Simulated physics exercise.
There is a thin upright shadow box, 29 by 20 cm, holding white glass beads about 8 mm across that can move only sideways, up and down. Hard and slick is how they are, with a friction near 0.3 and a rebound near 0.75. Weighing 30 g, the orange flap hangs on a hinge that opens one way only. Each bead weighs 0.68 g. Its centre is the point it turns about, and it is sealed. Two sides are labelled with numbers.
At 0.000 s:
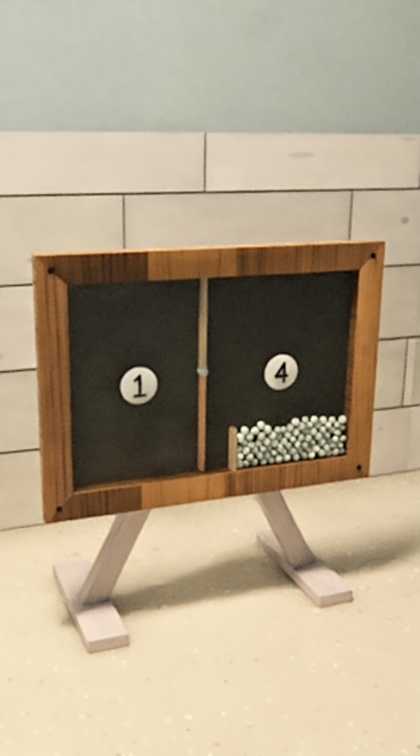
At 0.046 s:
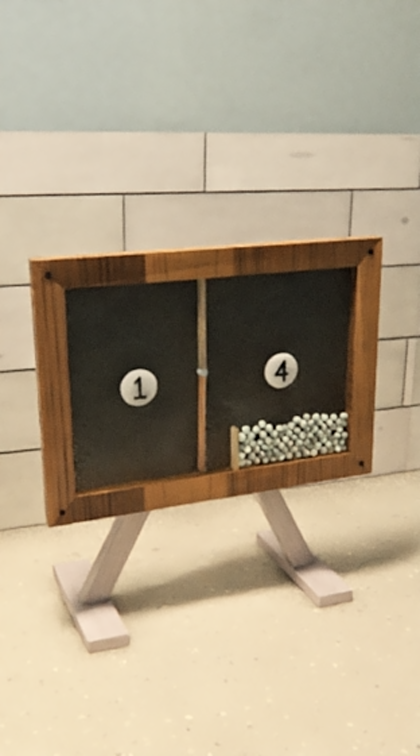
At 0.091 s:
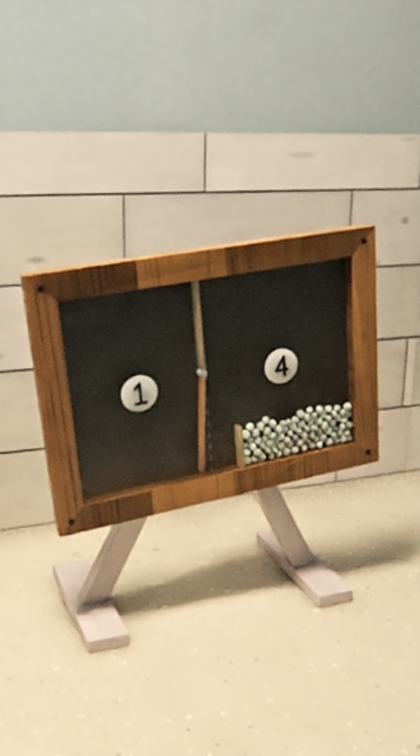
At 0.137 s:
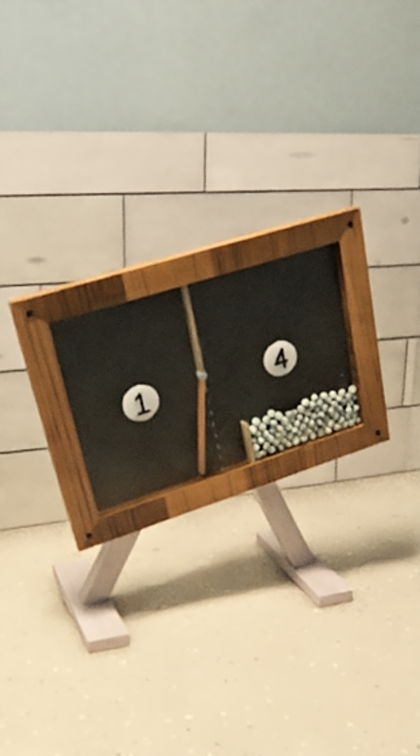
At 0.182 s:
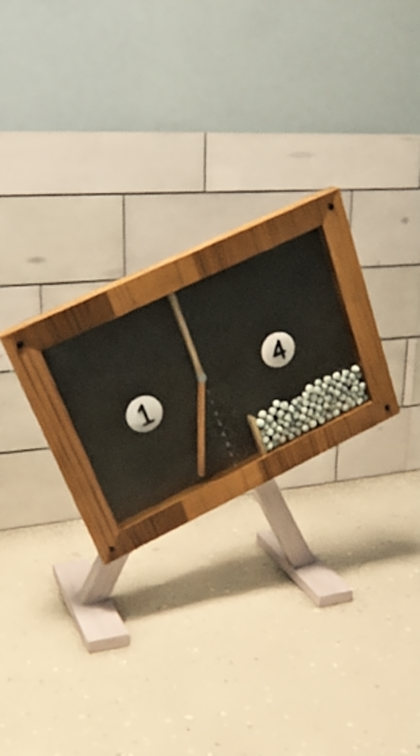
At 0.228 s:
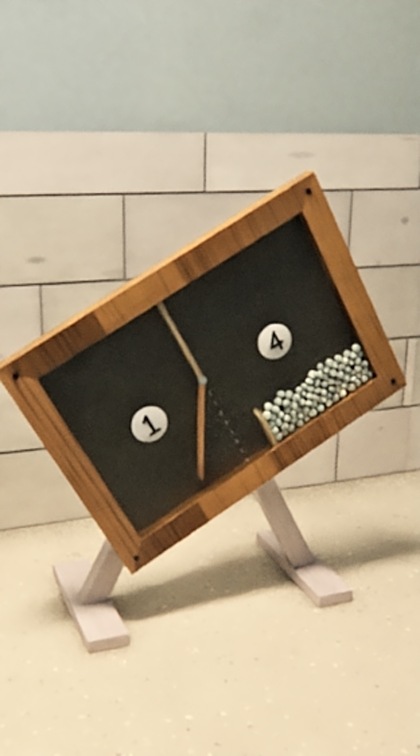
A wooden-framed box turns anticlockwise on its stand while white beads stay heaped at right.
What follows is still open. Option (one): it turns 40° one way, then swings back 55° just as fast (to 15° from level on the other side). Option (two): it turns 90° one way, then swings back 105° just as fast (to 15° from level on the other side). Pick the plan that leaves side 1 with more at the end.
Plan two.
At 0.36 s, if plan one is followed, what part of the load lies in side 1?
Share: Near 0 per cent.
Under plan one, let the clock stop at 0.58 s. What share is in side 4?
It comes to close to 100 percent.
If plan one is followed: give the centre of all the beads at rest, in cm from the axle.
About 6 cm right and 10 cm below.
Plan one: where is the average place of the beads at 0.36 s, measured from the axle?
Right by about 11 cm and below by about 1 cm.
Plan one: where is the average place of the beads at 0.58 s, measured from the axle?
The middle sits around 9 cm right of it and 6 cm below it.
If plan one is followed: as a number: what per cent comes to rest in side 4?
I'd put it at close to 100 in a hundred.
Plan one. By 0.36 s, it stands 40° anticlockwise; the beads' middle is 11 cm right of and 1 cm below the centre; no. 4, 100 %; orange flap open 41°.
By 0.58 s, it stands 12° anticlockwise; the beads' middle is 9 cm right of and 6 cm below the centre; no. 4, 100 %; orange flap open 12°.
By 0.80 s, it stands 15° clockwise; the beads' middle is 6 cm right of and 9 cm below the centre; no. 4, 100 %; orange flap shut.
Settled by 1.7 s, it stands 15° clockwise; no. 1, 0 %, no. 4, 100 %; orange flap shut.
Plan two would end with no. 1, 65 %, no. 4, 35 %.
